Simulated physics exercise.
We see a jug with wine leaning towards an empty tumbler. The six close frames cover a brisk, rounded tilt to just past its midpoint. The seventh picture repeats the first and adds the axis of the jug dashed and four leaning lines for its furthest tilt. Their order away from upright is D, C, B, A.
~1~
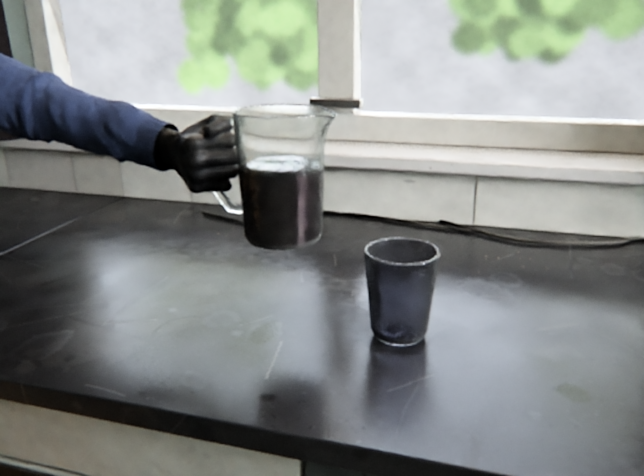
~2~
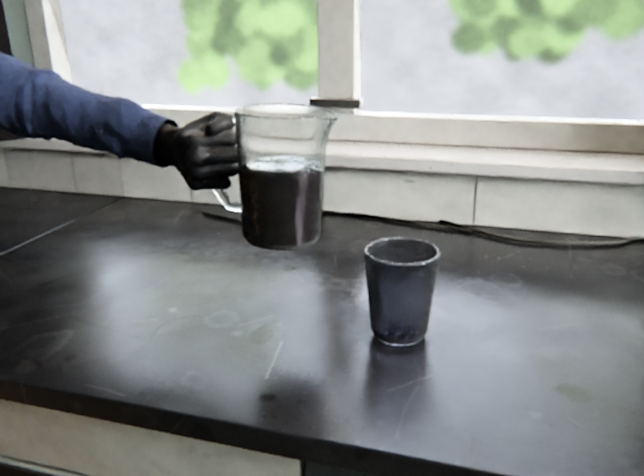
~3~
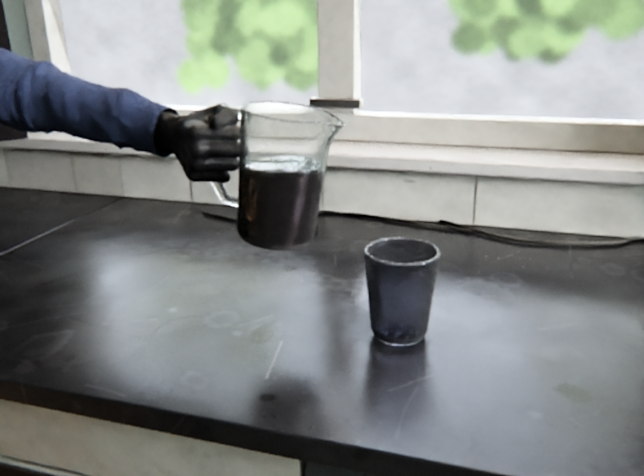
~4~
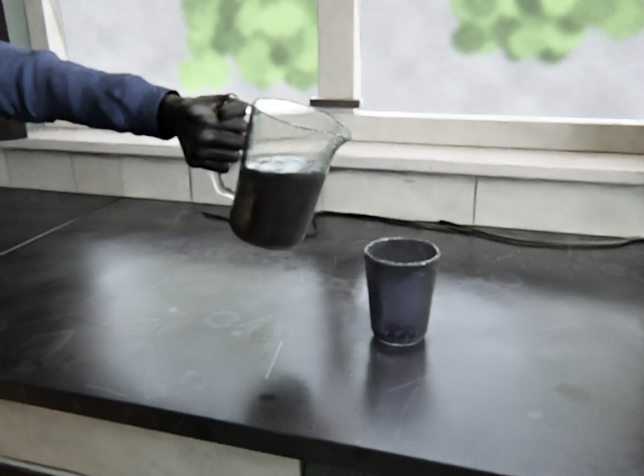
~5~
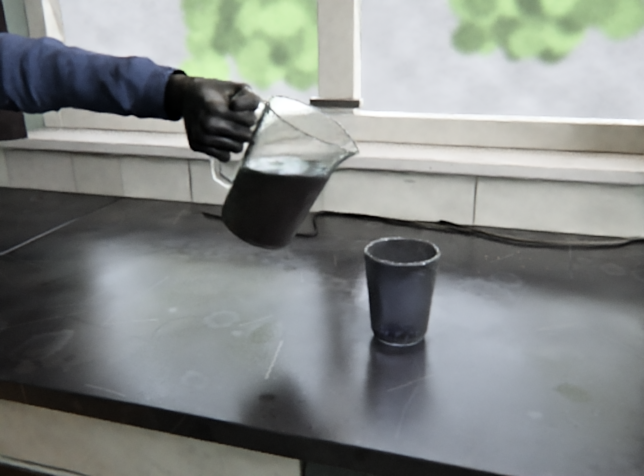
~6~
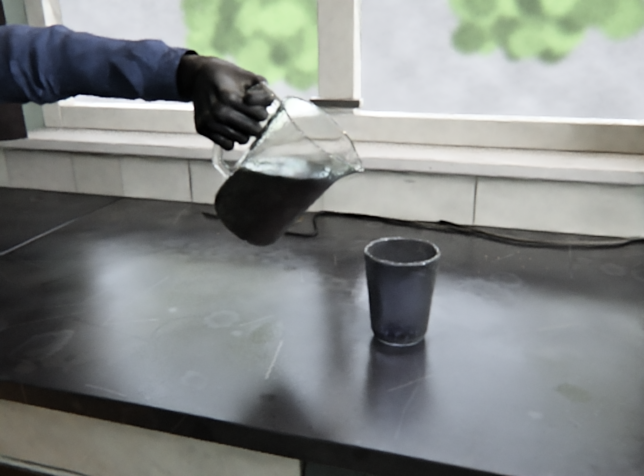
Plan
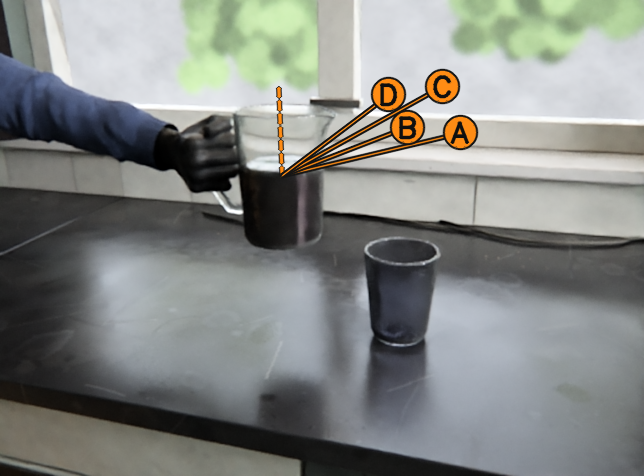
A hand in a black glove or with very dark skin, its arm in a blue sleeve reaching from the left, holds a clear jug of dark liquid above a black countertop by a window, seen from slightly above. A dark tumbler stands to the right, with blurred greenery outside. The hand tilts the jug rightward, slowly then more steeply, while the view stays still.
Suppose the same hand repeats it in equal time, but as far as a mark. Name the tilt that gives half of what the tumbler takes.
Mark A.
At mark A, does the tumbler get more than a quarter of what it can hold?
Yes, clearly.
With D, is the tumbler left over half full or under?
Under.
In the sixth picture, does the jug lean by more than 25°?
Yes.
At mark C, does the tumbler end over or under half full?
Under.
On the marked copy, A at (443, 137); B at (391, 133); C at (428, 94); D at (375, 105).
With A, the tumbler ends with about 52 % of what it can hold.
With B, the tumbler ends with about 31 % of what it can hold.
With C, the tumbler ends with about 15 % of what it can hold.
With D, the tumbler ends with about 5 % of what it can hold.
